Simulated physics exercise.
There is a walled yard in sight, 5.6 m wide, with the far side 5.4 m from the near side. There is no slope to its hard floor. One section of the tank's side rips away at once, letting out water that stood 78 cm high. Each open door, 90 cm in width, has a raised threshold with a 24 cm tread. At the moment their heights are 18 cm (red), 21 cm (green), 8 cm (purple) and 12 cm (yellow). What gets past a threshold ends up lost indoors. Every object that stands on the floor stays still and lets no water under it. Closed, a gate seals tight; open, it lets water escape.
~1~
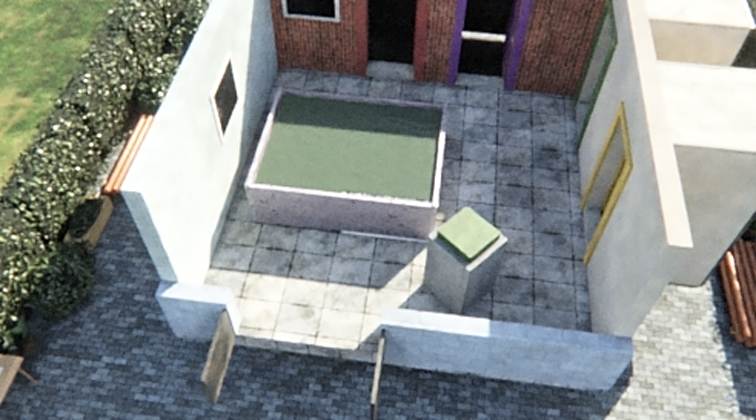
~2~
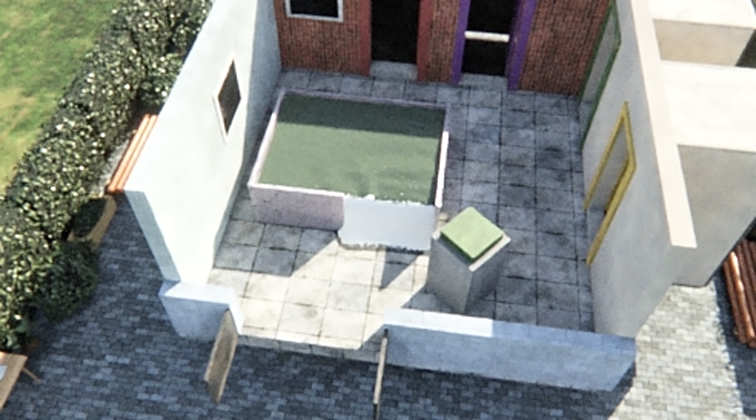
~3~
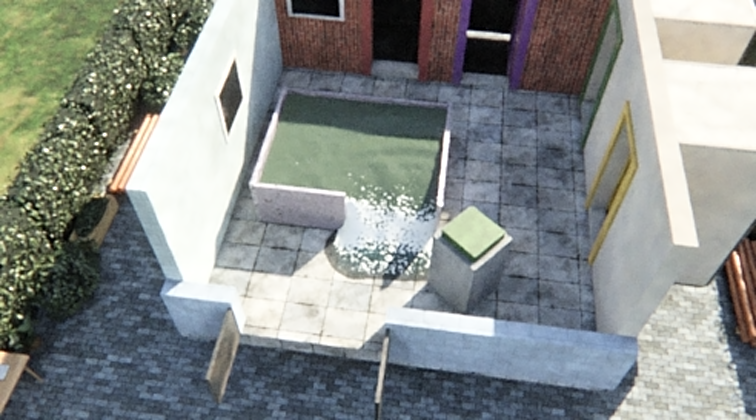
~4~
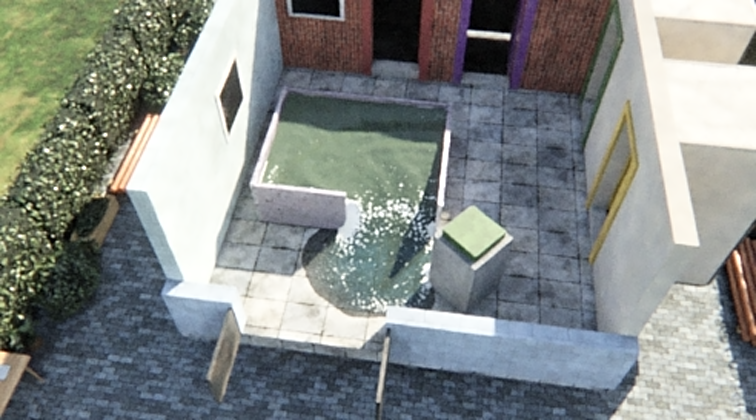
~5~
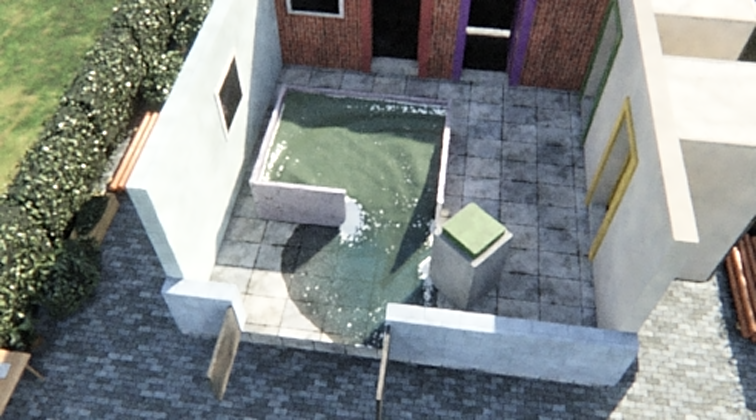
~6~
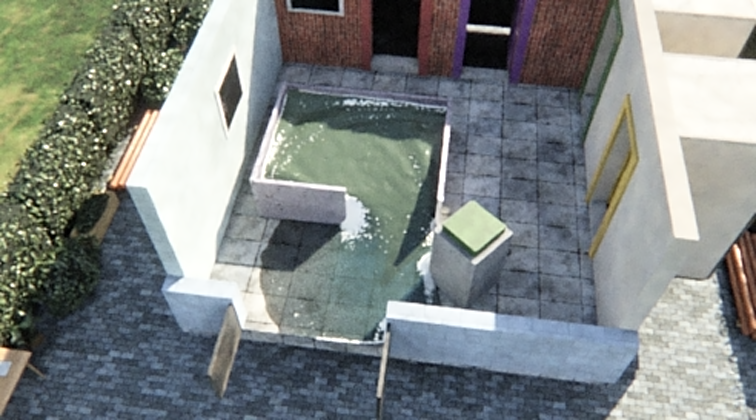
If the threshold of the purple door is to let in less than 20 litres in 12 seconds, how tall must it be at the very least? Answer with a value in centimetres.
At the very least, close to 8.5 cm.
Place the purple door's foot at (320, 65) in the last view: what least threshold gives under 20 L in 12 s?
Close to 8.0 cm at the least.
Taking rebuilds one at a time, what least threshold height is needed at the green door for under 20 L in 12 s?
Green - roughly 10.0 cm.
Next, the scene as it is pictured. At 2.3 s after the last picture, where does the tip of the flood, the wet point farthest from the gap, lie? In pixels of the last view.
Roughly at (581, 109) in the last view.
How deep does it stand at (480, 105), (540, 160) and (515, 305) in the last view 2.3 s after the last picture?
In order: Around 2, 2 and 5 cm.
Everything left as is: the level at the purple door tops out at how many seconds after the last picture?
At roughly 4.5 s.
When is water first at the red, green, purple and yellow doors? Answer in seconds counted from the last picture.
Red at 4.5 s, green at 2.2 s, purple at 2.6 s and yellow at 1.4 s.
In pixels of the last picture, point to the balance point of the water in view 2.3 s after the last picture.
(395, 207) or so.
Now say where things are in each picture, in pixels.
Still water, 78 cm deep, in the tank at (352, 147); the purple door at (487, 43) is dry, in the first picture.
The front is at (348, 246), 0.3 m from the gap at (389, 224); 0.3 m2 of floor is wet, 78 cm left at the back, in the second picture.
The front is at (348, 272), 0.8 m from the gap at (390, 223); 1.1 m2 of floor is wet, 78 cm left at the back, in the third picture.
The front is at a hidden place, 1.4 m from the gap at (391, 225); 2.3 m2 of floor is wet, 78 cm left at the back, in the fourth picture.
The front is at a hidden place, 2.0 m from the gap at (391, 222); 3.7 m2 of floor is wet, 75 cm left at the back, in the fifth picture.
The gap is at (391, 220), the front 2.0 m out at a hidden place; the back of the tank holds 66 cm; the purple door at (492, 36), 3.9 m from the gap, is still 3.7 m from the nearest water, in the sixth picture.
Then, 0.7 s after the last picture water covers 30 % of the floor, deepest (59 cm) near (434, 270); it has not reached the purple door.
Then, 2.3 s after the last picture water covers 65 % of the floor, deepest (37 cm) near (435, 260); it has not reached the purple door.
Then, 11.3 s after the last picture water covers 95 % of the floor, deepest (11 cm) near (271, 100); 6 cm at the purple door, 23 litres in over its 8 cm threshold.
At the purple door as built, the water peaked near 13 cm, 4.3 s after the last picture.
With a threshold of 7 cm, 36 litres would have come in within the 12 s; with 10.5 cm, 6 litres. So under 20 litres takes about 8.5 cm.
